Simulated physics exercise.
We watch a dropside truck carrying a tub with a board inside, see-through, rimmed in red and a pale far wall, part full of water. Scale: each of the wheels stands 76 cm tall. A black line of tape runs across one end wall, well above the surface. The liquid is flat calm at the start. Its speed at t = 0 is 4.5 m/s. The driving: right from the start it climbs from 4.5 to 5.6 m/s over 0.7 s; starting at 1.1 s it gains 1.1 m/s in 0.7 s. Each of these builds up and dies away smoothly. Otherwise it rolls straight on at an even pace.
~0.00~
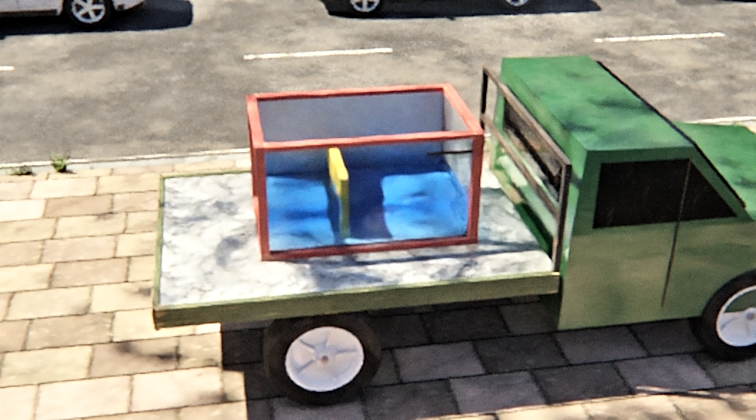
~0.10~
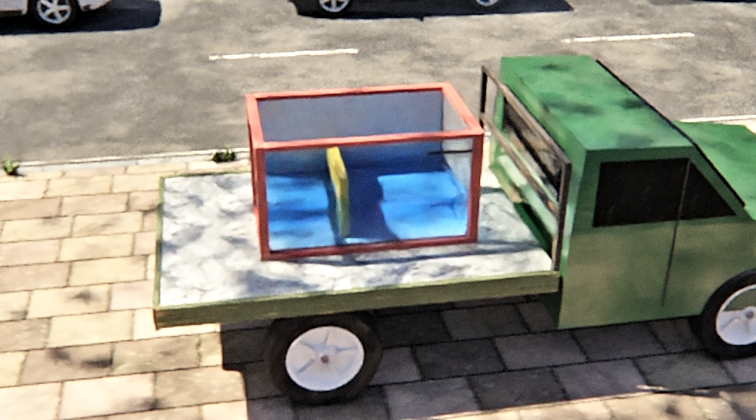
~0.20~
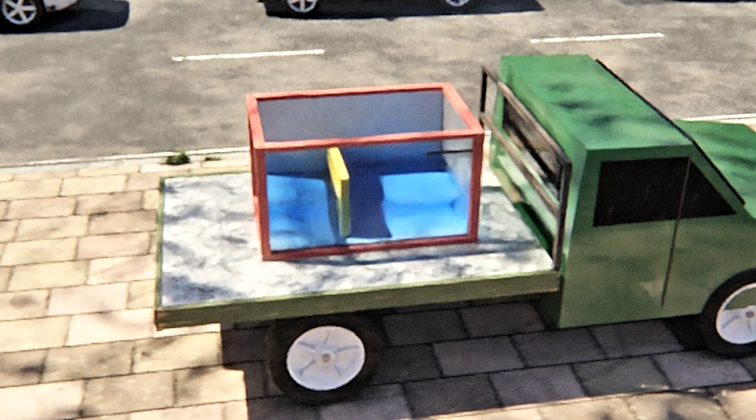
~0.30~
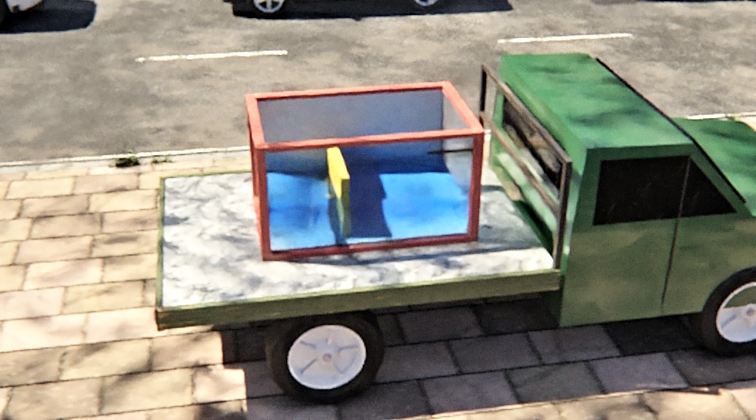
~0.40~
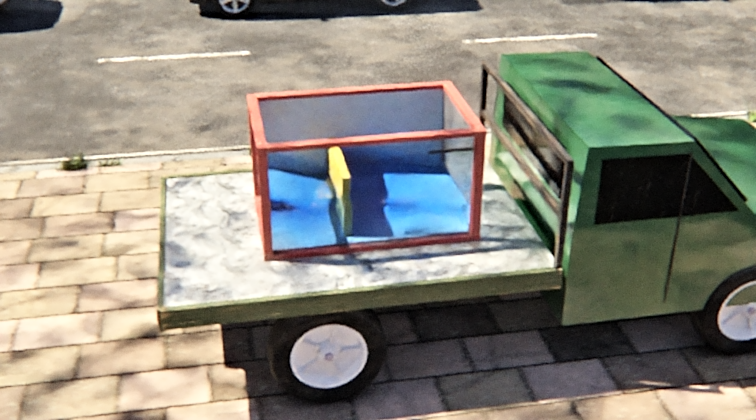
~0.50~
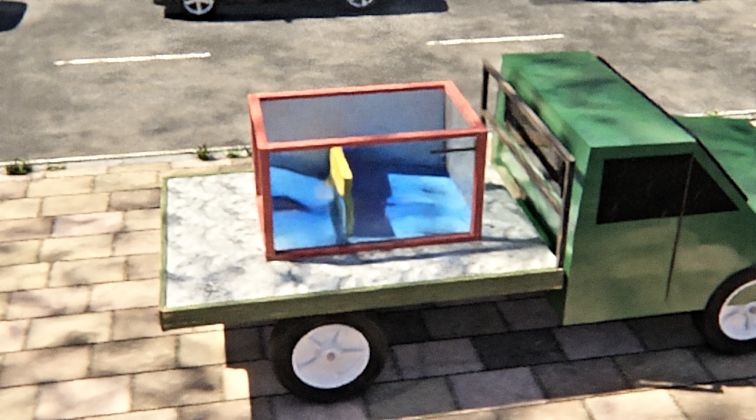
The footage shows a green flatbed truck rolling to the right along a paved strip beside a road, carrying a clear, red-rimmed tub of blue liquid with a yellow board, as the initially level liquid gradually tilts slightly higher toward the left.
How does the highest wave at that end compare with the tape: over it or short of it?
It falls short.
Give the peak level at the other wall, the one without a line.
About 47 cm.
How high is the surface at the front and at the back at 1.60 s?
About 14 cm in front and 40 cm behind.
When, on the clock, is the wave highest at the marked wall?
At about 2.3 s.
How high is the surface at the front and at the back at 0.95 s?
About 28 cm in front and 32 cm behind.
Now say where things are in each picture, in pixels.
In the first frame, the surface is at (453, 190) by the front wall; at (280, 202) by the back wall; it lies level with the rim line; board top at (344, 180); the front is on the right, levels are read along the near wall; the black line, on the front wall, is at (458, 153); a wheel hub at (326, 363).
In the second frame, the surface is at (452, 189) by the front wall; at (280, 202) by the back wall; it lies level with the rim line.
In the third frame, the surface is at (453, 189) by the front wall; at (281, 202) by the back wall; it lies level with the rim line.
In the fourth frame, the surface is at (453, 195) by the front wall; at (281, 195) by the back wall; it climbs 5° towards the back.
In the fifth frame, the surface is at (454, 198) by the front wall; at (282, 191) by the back wall; it climbs 7° towards the back.
In the sixth frame, the surface is at (455, 202) by the front wall; at (284, 189) by the back wall; it climbs 10° towards the back; a wheel hub at (332, 361).
Then, 0.95 s in, the surface is 28 cm up at the front and 32 cm at the back; nothing has left.
Then, 1.60 s in, the surface is 14 cm up at the front and 41 cm at the back; nothing has left.
Then, 2.30 s in, the surface is 44 cm up at the front and 42 cm at the back; nothing has left.
Then, 4.78 s in, the waves are smaller; the highest at the front wall was 56 cm, at 2.30 s, against a line at 62 cm.
